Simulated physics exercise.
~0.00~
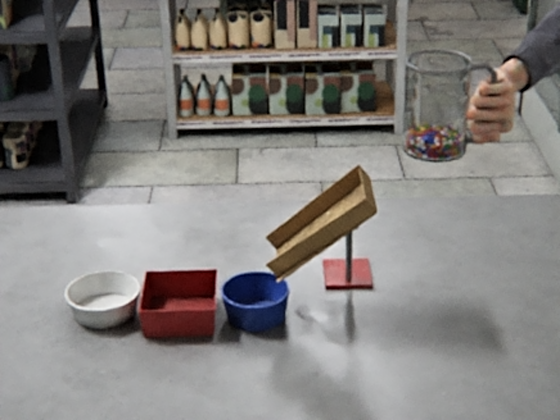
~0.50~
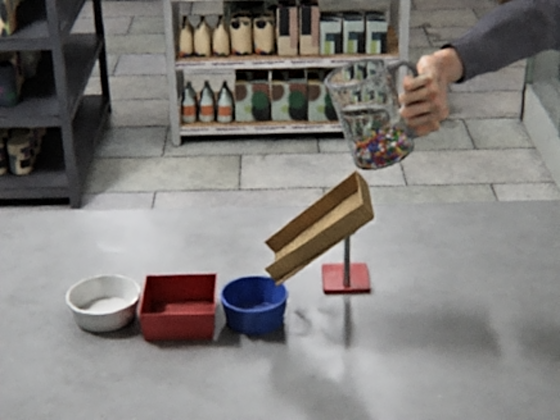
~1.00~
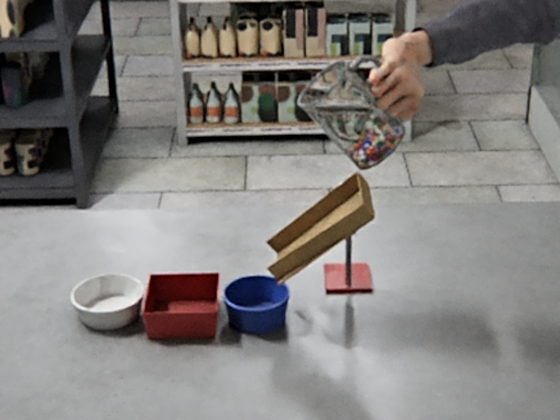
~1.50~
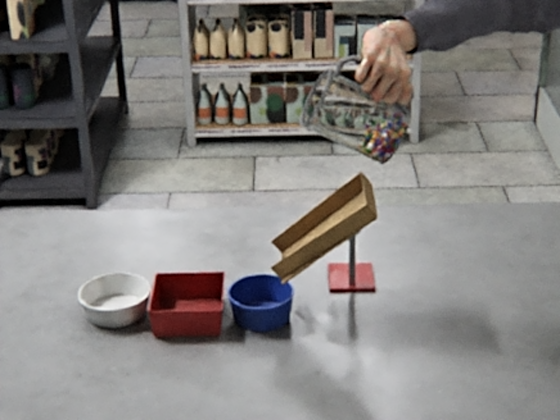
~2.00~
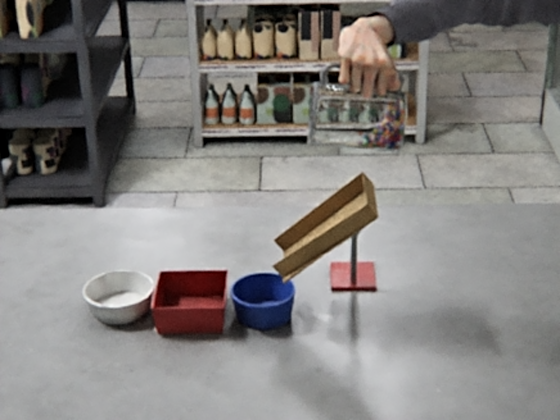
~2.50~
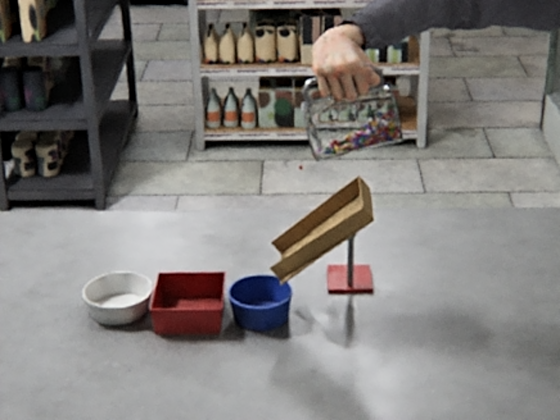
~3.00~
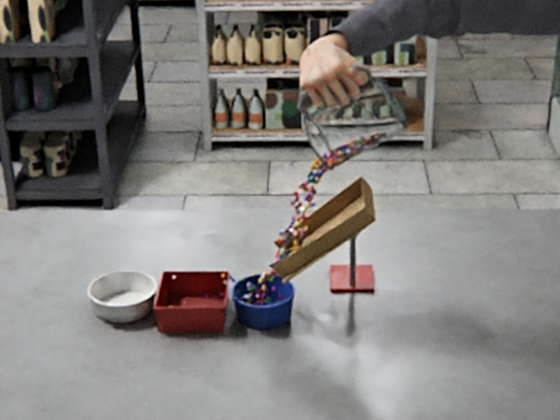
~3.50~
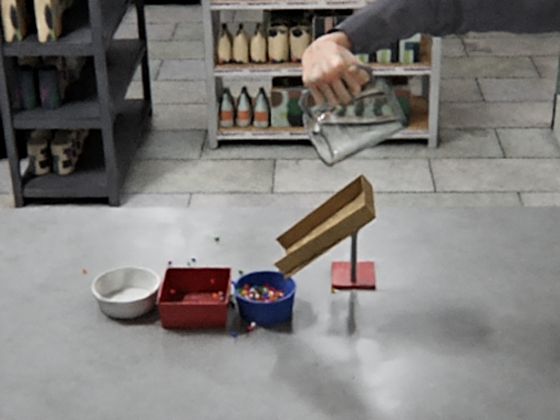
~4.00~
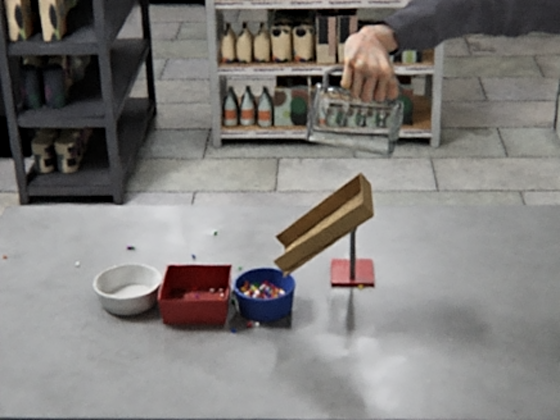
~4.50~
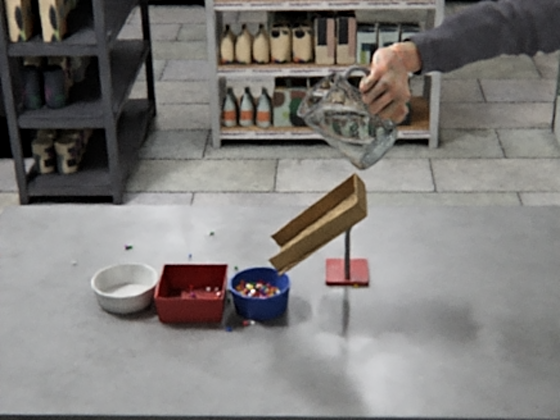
Colourful plastic beads sit in a clear jug held by a hand above a grey floor or tabletop, seen from slightly above, with shelves of goods behind. Below it, a tan chute on a red-based stand slopes down to the left towards a blue dish, with a red tin and a white dish further left. The hand moves the jug left over the chute and tips it. The beads pour out in a stream, run down the chute and drop into the blue dish, some bouncing away. The emptied jug tilts back, leaving most beads in the blue dish, a few in the red tin and some scattered outside.
